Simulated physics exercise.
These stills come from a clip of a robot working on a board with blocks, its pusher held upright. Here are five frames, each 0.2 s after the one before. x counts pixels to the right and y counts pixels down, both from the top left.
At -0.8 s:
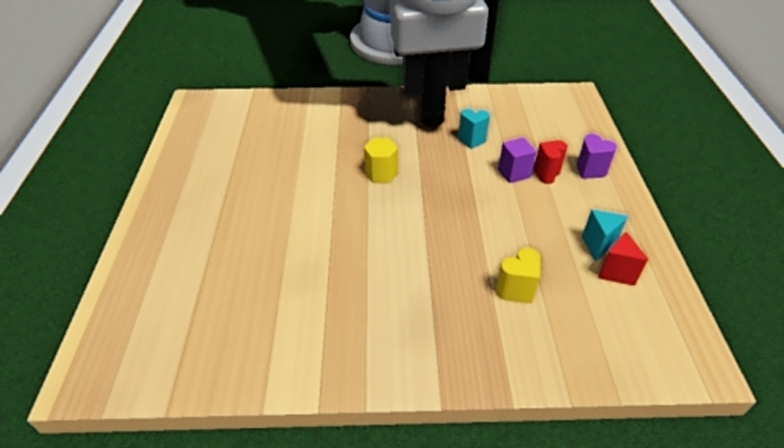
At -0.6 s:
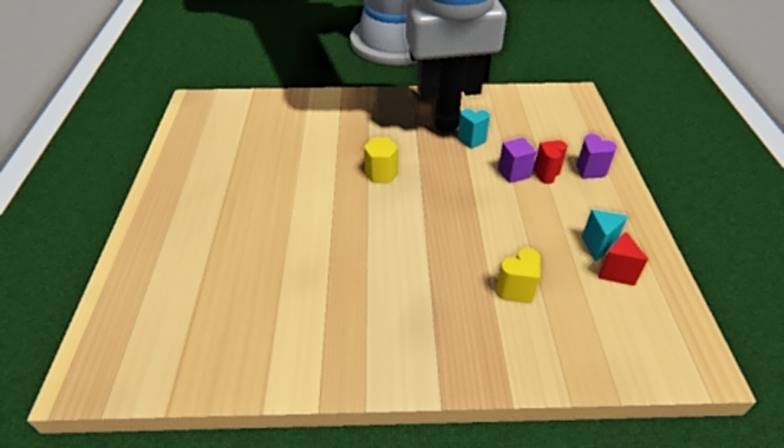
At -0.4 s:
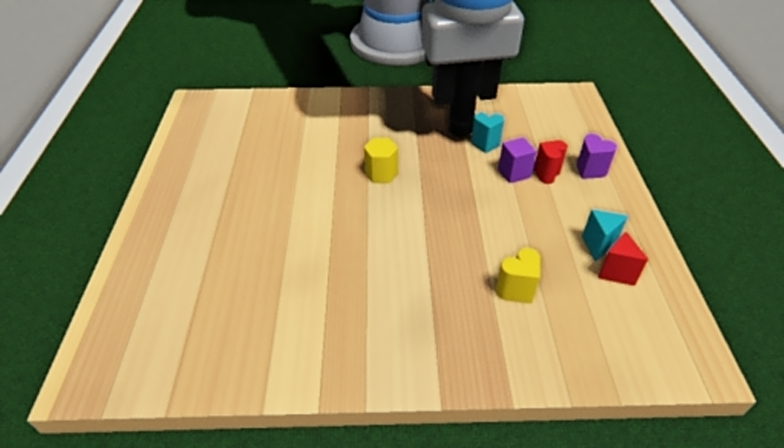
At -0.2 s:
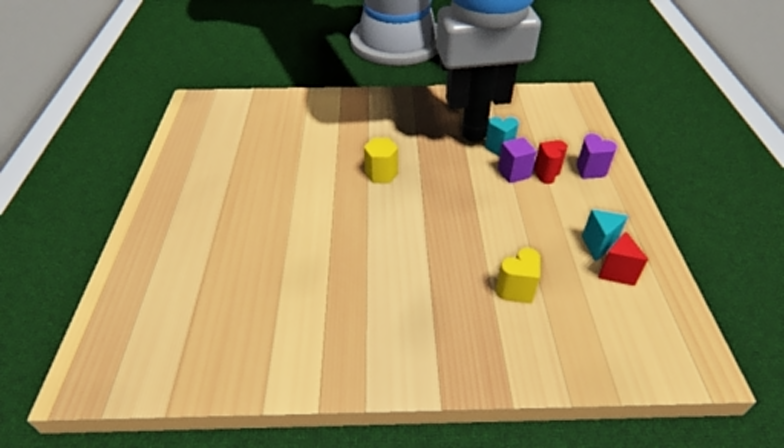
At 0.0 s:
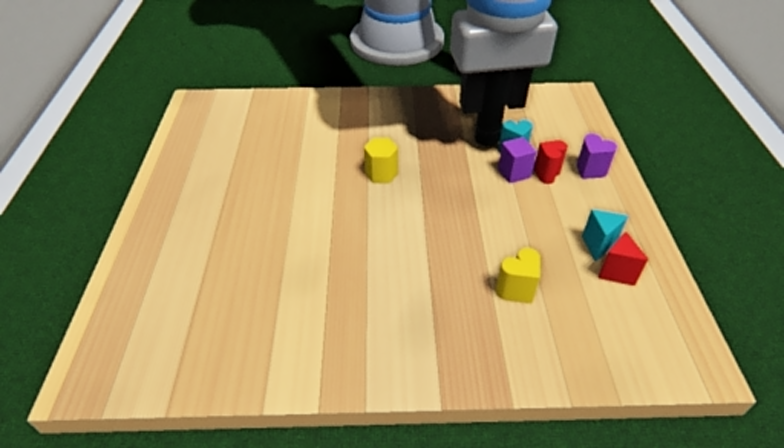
A robot arm pushes the turquoise heart-shaped block right, to just behind the purple four-sided block.
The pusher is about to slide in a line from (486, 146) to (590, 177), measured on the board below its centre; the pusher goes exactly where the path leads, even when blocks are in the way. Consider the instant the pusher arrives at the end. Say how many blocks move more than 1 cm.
Here I'd predict at least three blocks moving more than 1 cm.
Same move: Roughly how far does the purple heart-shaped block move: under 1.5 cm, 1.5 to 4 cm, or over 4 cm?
Between 1.5 and 4 cm.
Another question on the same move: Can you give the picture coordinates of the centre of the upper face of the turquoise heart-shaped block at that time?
Located at (592, 133).
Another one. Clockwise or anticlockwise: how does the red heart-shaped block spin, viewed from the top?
Short answer: Clockwise.
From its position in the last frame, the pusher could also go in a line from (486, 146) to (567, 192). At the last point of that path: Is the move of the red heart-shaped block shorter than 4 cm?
I'd say no.
On the path given first. One third of the way, pusher at (521, 149); turquoise heart-shaped block at (555, 131), turned 25° anticlockwise.
Two thirds of the way, pusher at (557, 160); turquoise heart-shaped block at (583, 132), turned 90° anticlockwise; purple four-sided block at (522, 148), turned 20° clockwise; red heart-shaped block at (568, 156); purple heart-shaped block at (606, 143), turned 30° clockwise.
At the end, pusher at (592, 169); turquoise heart-shaped block at (592, 133), turned 155° anticlockwise; purple four-sided block at (522, 148), turned 20° clockwise; red heart-shaped block at (573, 159), turned 35° clockwise; purple heart-shaped block at (627, 145), turned 50° clockwise.
